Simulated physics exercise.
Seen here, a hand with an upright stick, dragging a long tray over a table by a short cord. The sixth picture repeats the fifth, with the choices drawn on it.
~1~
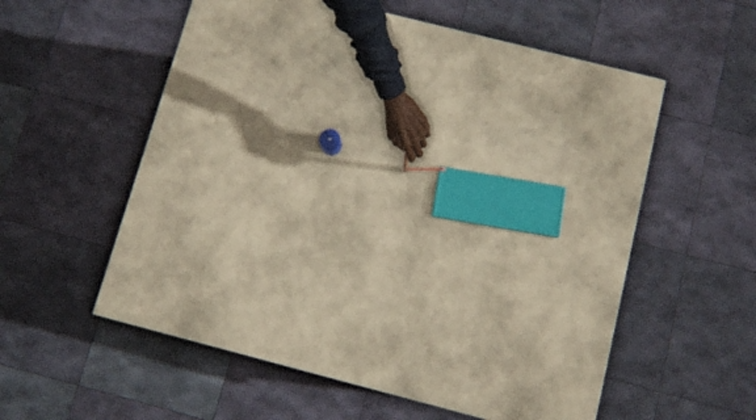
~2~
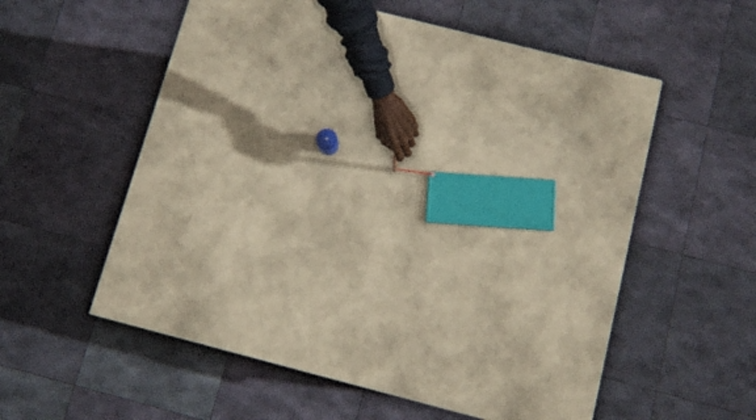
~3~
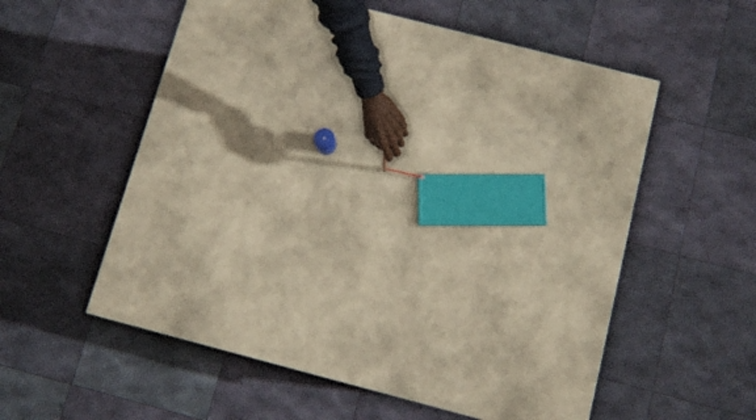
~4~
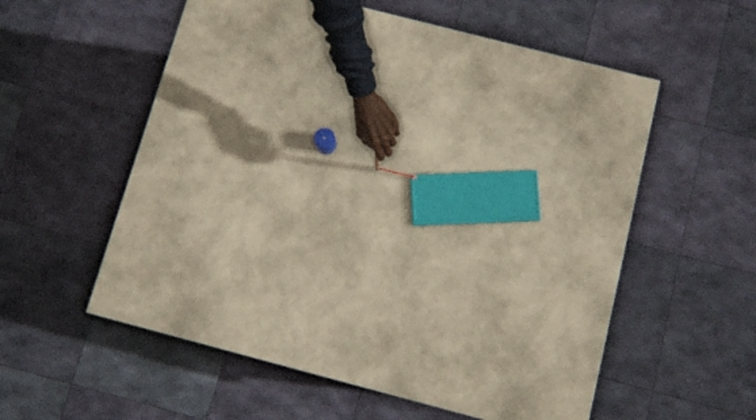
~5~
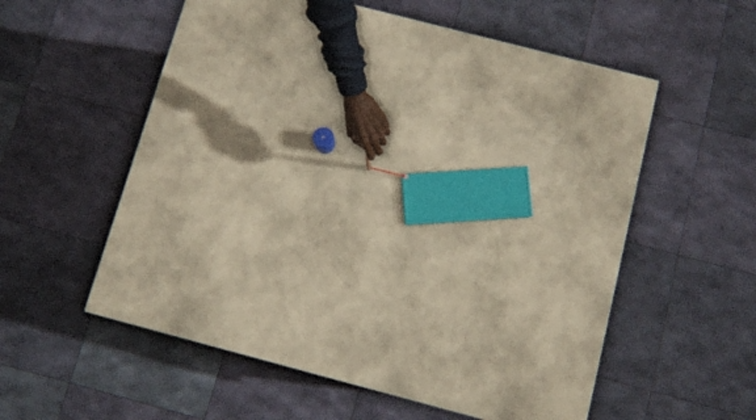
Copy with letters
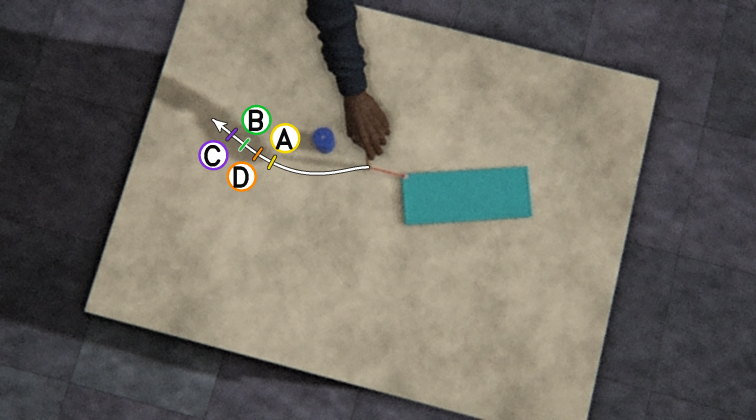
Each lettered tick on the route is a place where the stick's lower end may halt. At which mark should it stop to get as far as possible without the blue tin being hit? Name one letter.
At D, and not beyond.
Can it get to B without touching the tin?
No.
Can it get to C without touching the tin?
For that mark, no.
On the copy, A at (272, 162); B at (244, 144); C at (232, 134); D at (258, 154); the route from (368, 167) via (280, 166) to (213, 120).
On D. First, foot of the stick (328, 174), middle of the tray (429, 189).
Then, foot of the stick (289, 170), middle of the tray (390, 184).
Finally, foot of the stick (258, 154), middle of the tray (357, 177); nothing has been touched.
By contrast, A is safe but short; B is too far, the tin has been hit; C is too far, the tin has been hit.
